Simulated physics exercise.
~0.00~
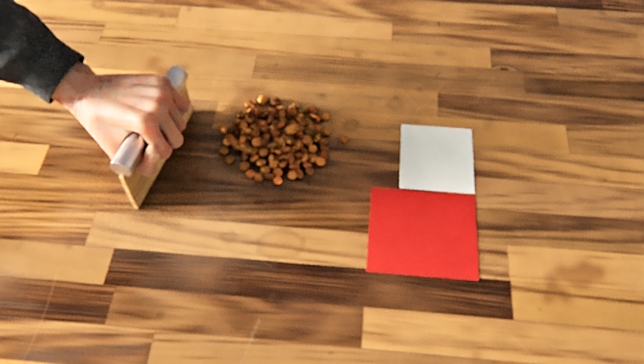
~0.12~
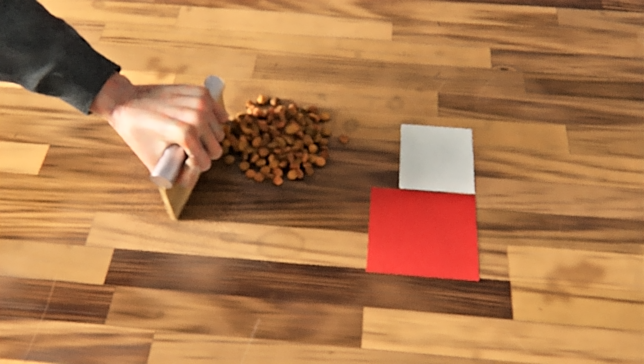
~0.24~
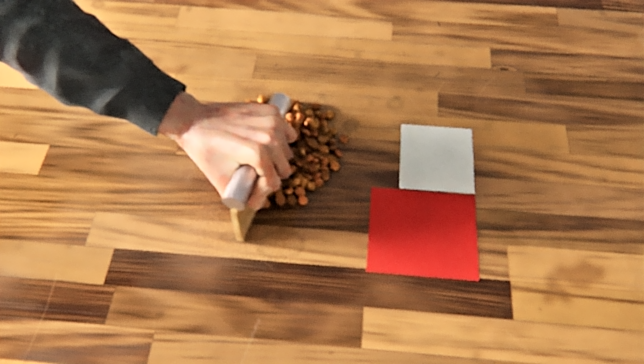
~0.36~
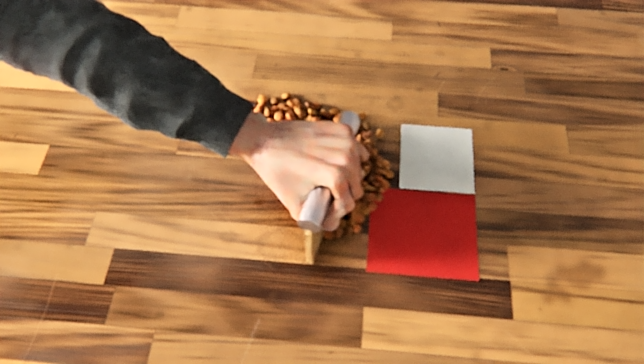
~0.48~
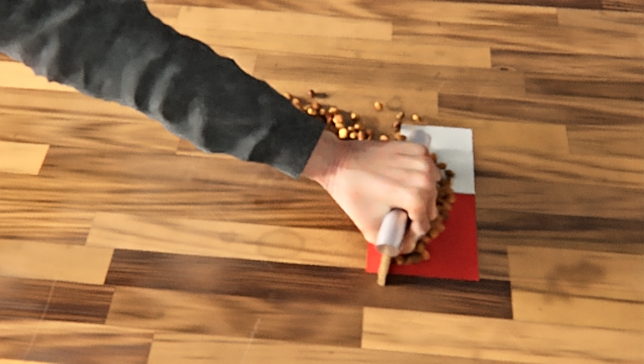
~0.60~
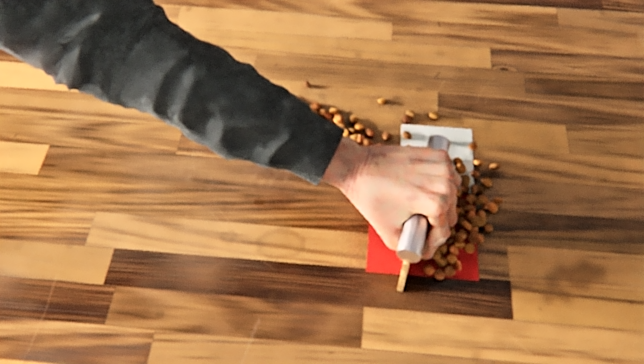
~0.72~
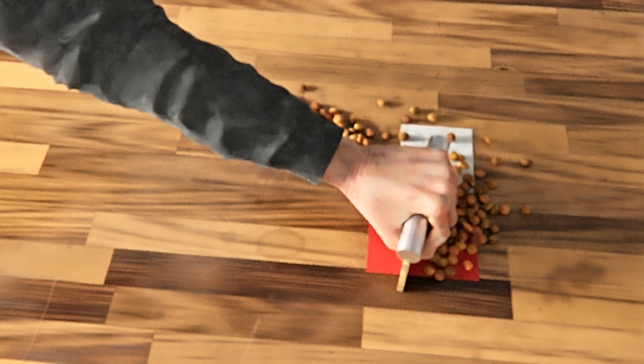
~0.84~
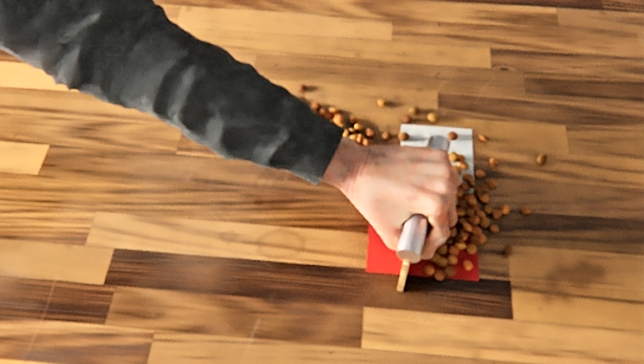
A hand in a dark grey sleeve grips a scraper with a pale handle on a striped wooden floor, seen from above at an angle. To its right lies a heap of brown cat kibble, and farther right a white square mat touches a larger red one below it. The hand pushes the scraper rightwards into the heap, sweeping most pieces onto the mats while some trail behind along the upper edge. The scraper stops over the mats, and a few pieces roll on to the right. Finally, kibble lies scattered across red, white and bare wood, the hand still holding the scraper.
